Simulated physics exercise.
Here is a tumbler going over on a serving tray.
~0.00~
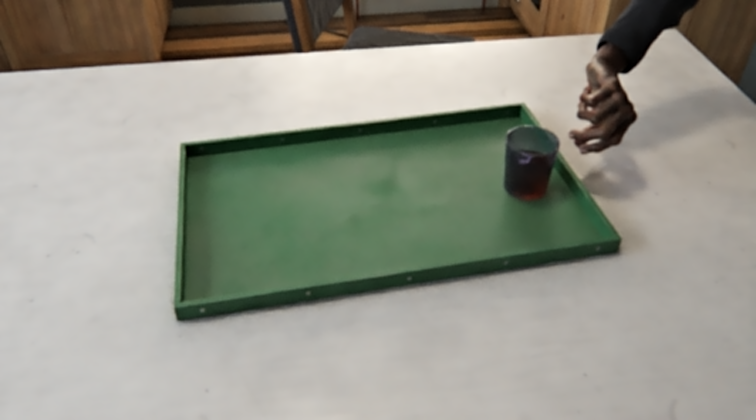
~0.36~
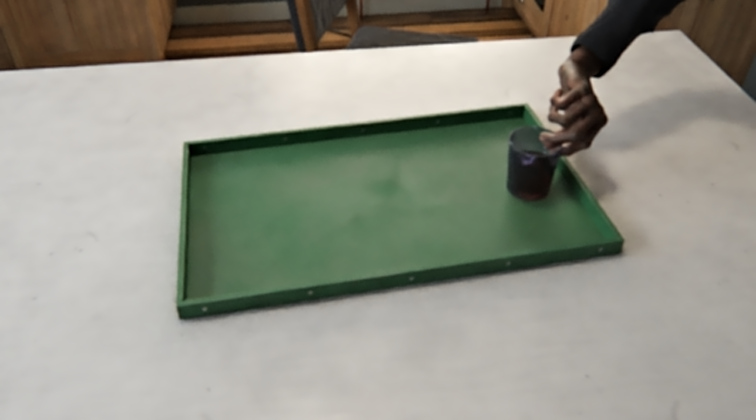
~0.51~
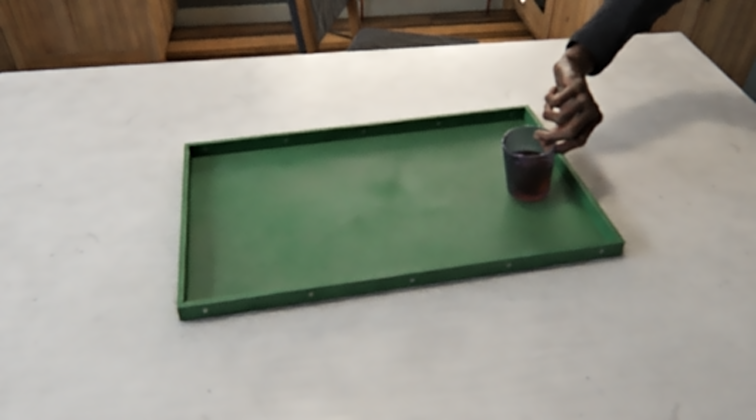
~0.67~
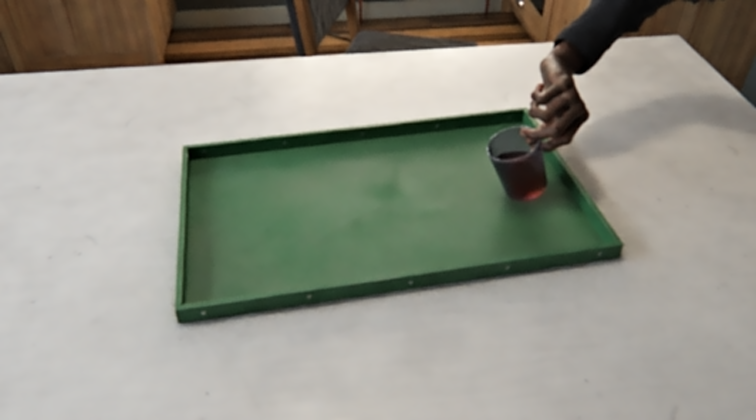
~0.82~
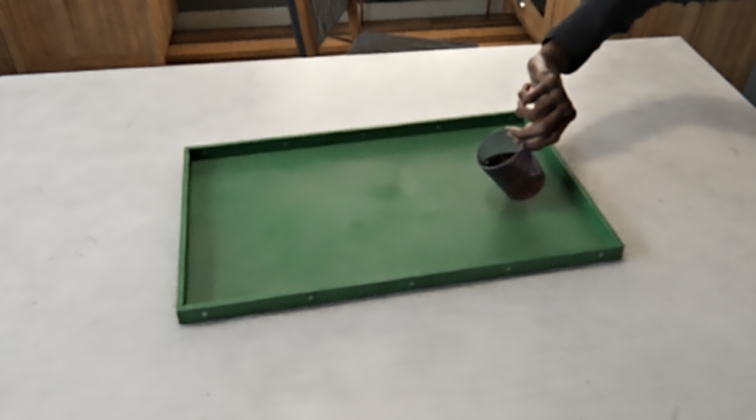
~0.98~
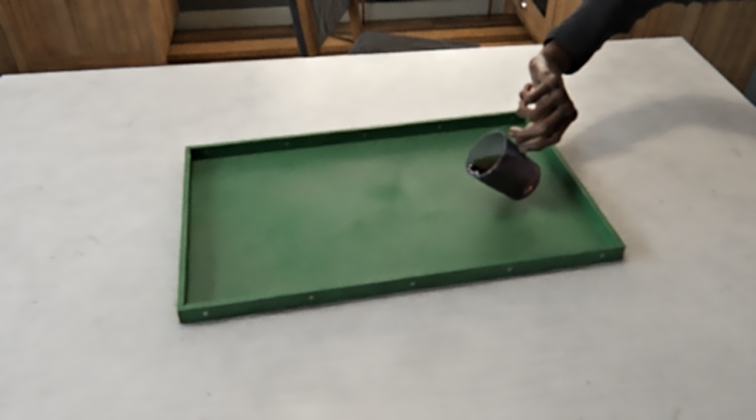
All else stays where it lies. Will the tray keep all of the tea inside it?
Yes.
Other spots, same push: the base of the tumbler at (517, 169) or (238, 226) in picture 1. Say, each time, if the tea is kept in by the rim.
In the first try it stays in the tray; in the second it wets the top as well.
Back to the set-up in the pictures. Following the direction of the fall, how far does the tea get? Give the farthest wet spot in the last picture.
It reaches roughly (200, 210) in the last picture.
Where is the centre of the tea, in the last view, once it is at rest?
Resting centre: About (292, 211).
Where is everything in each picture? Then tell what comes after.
In the first picture, it stands upright; tumbler (529, 163) about half full; tray (398, 269).
The second picture shows the hand pushes it; tumbler about half full, surface at (532, 163).
The third picture shows the hand pushes it; tumbler (529, 163) about half full.
The fourth picture shows the hand pushes it; tumbler (520, 164) tipped 20°; tray (399, 273).
The fifth picture shows the hand pushes it; tumbler (512, 165) tipped 35°.
In the sixth picture, it is falling; tumbler (504, 167) tipped 50°.
After 1.6 s, the tumbler lies in the tray; the puddle covers about as much as a plate; all of it is inside the rim.
After 2.3 s, the puddle covers about as much as a tray; all of it is inside the rim.
After 3.6 s, the puddle covers about as much as a tray; all of it is inside the rim.
